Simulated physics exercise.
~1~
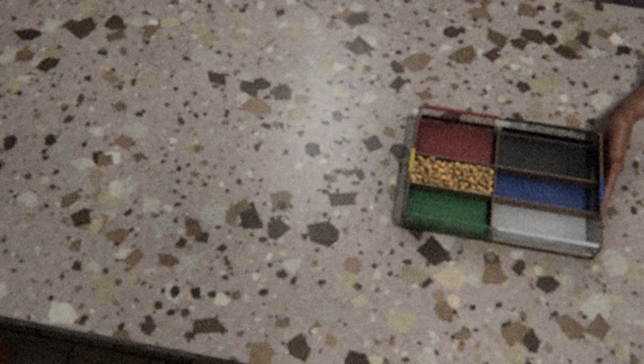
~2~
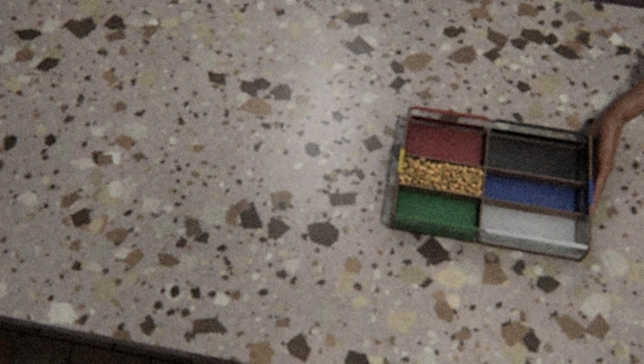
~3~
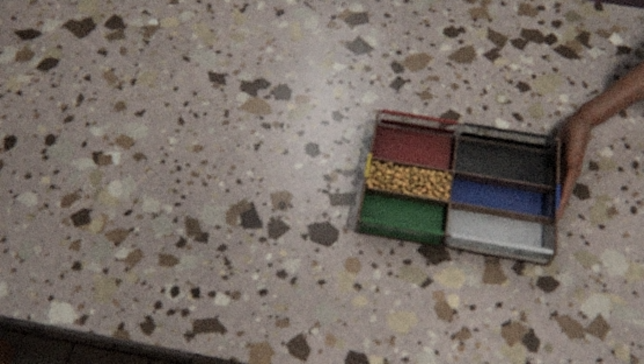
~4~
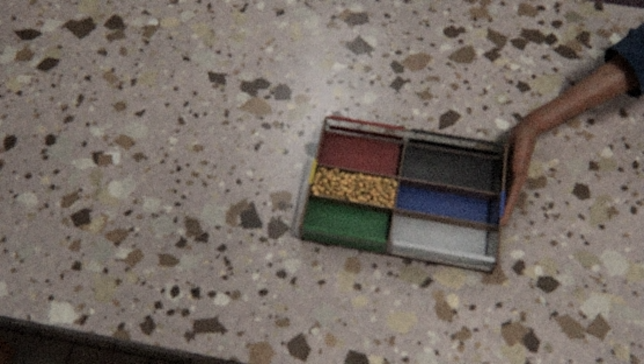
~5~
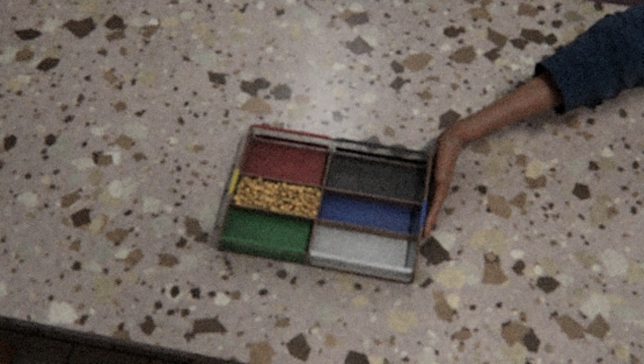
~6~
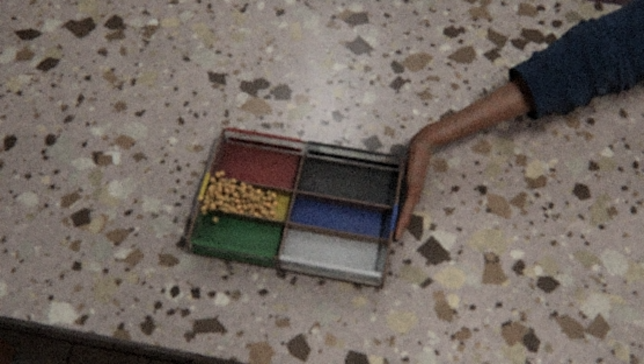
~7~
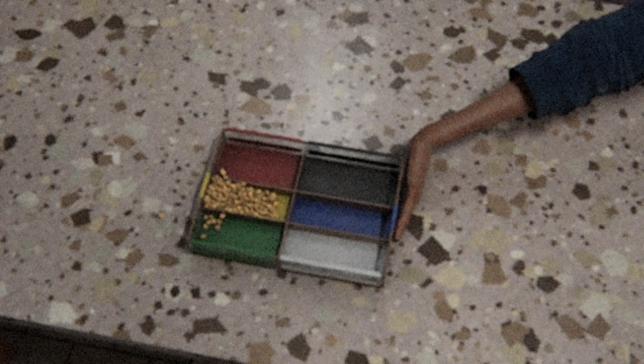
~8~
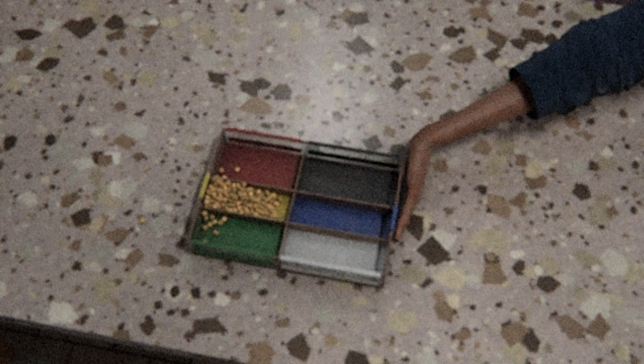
On a speckled stone tabletop, a hand pushing a multicoloured compartment tray left and stopping, some chickpeas spilling from yellow into green.
